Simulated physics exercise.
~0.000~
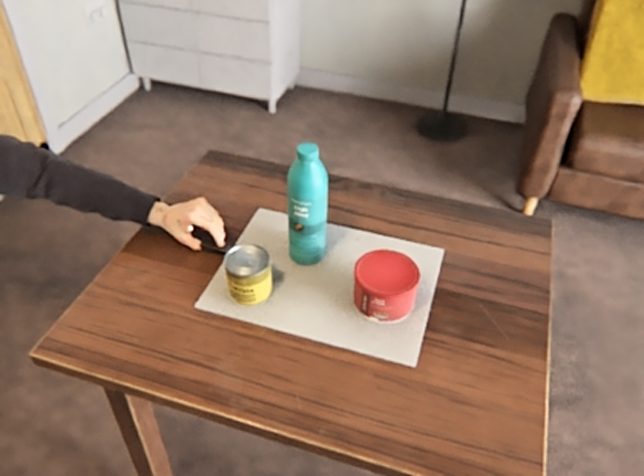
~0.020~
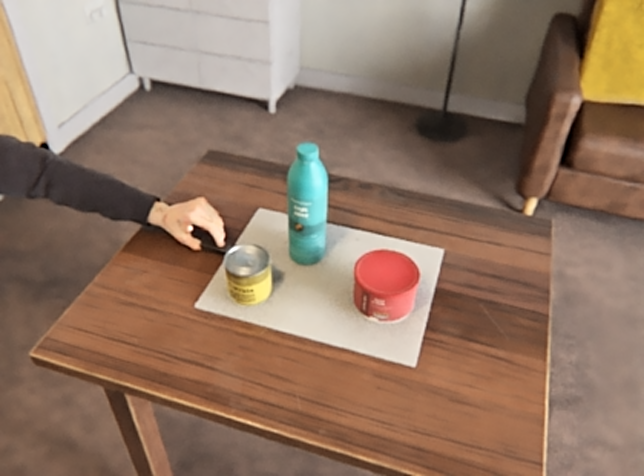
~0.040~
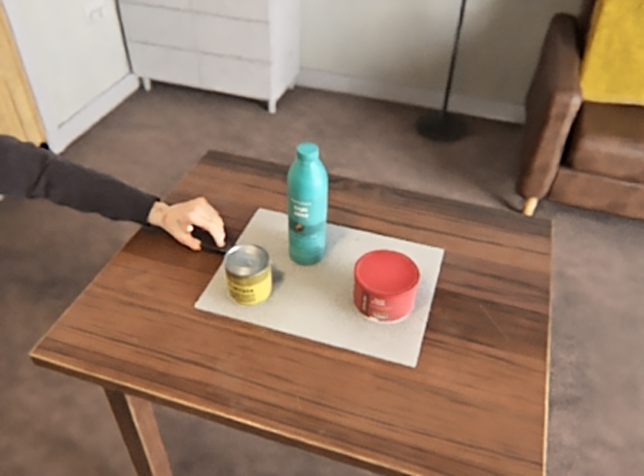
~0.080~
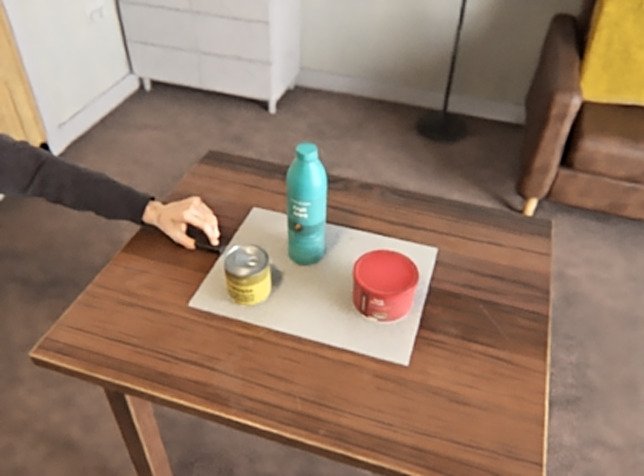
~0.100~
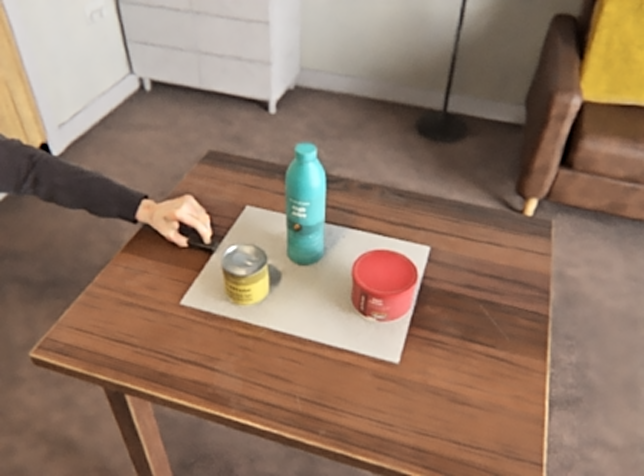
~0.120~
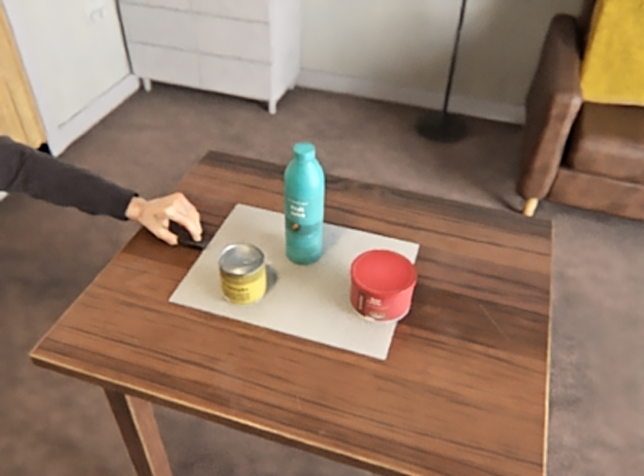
In a room with a brown armchair and pale drawers behind, a wooden table is seen from above at an angle by a still camera. A yellow tin at left, a turquoise bottle behind and a red tub at right stand on a thin whitish mat. A dark-sleeved hand rests at first, then draws the mat a short way left, while the upright containers shift only slightly.
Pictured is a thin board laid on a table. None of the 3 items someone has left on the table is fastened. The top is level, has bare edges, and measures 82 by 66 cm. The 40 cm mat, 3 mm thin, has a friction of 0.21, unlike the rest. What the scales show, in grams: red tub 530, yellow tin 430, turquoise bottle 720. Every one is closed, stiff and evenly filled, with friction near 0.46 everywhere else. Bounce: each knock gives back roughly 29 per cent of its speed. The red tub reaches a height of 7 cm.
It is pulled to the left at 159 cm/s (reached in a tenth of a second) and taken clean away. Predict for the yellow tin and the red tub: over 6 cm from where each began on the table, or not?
In order: Yellow tin: Off its mark; red tub: On its mark.
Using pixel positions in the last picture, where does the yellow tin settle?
Near (111, 426).
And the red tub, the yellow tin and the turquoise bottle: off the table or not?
When everything stops, the red tub is still in bounds, the yellow tin is out of bounds, and the turquoise bottle is still in bounds.
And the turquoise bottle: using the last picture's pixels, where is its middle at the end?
Around (184, 212).
After 0.32 s, 37 cm of pull; yellow tin moved 11 cm near (191, 262); red tub moved 3 cm near (369, 284); turquoise bottle moved 8 cm.
After 0.52 s, 68 cm of pull; yellow tin moved 28 cm near (112, 244); red tub moved 3 cm near (369, 284); turquoise bottle 21° off upright.
After 0.72 s, 86 cm of pull; yellow tin now off the table; red tub moved 3 cm near (369, 284); turquoise bottle 57° off upright.
After 0.92 s, 86 cm of pull; red tub moved 3 cm near (369, 284); turquoise bottle on its side.
In the end (1.3 s), off the table, yellow tin; toppled on the table, turquoise bottle; red tub under 6 cm from the start. At the end, from the last picture's camera, yellow tin near (111, 427), red tub near (369, 284).
